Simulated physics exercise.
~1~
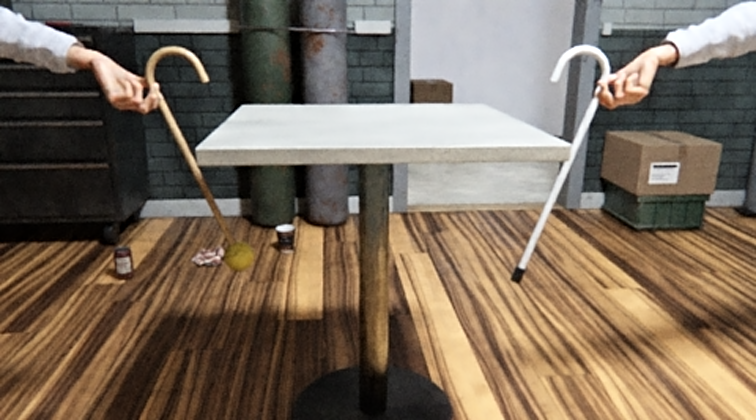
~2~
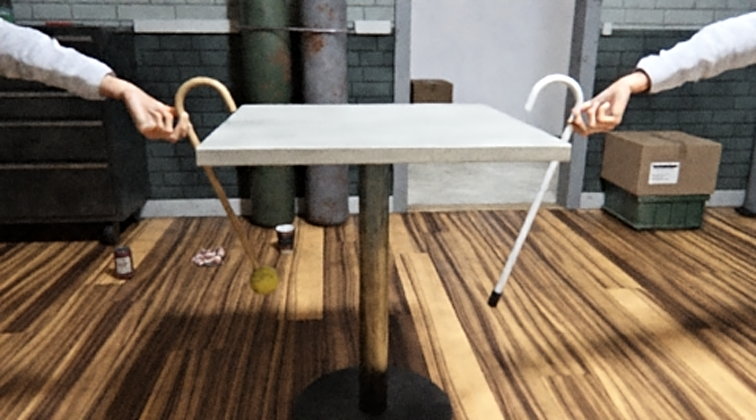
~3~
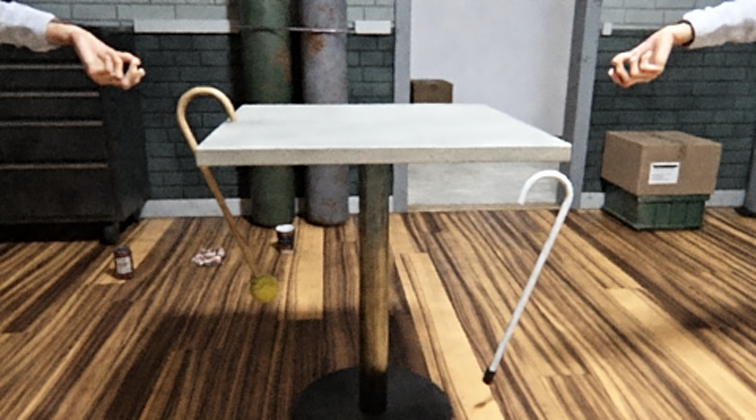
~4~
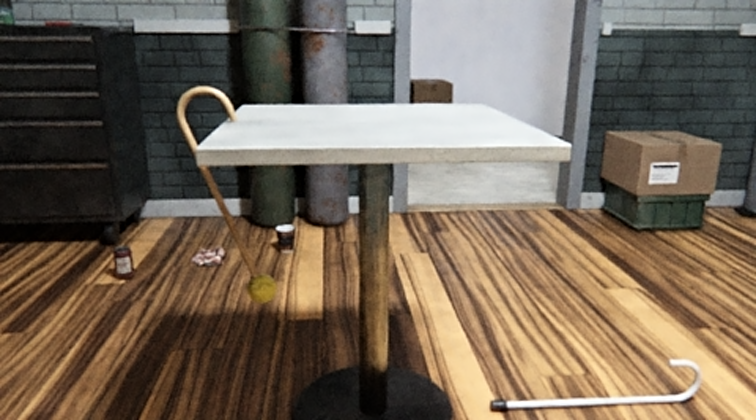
At the start, two hands hold hooked objects beside a pale-topped table, a yellow ladle with a curved handle on the left and a white cane on the right. Both hands move inward, bringing the hooks to opposite ends of the tabletop. The fingers then open and the hands draw back. The ladle stays hooked over the left edge, while the white cane slips off the right side and drops toward the wooden floor. By the end, the hands are gone, the ladle still hangs from the table, and the cane lies flat on the floor at the lower right.
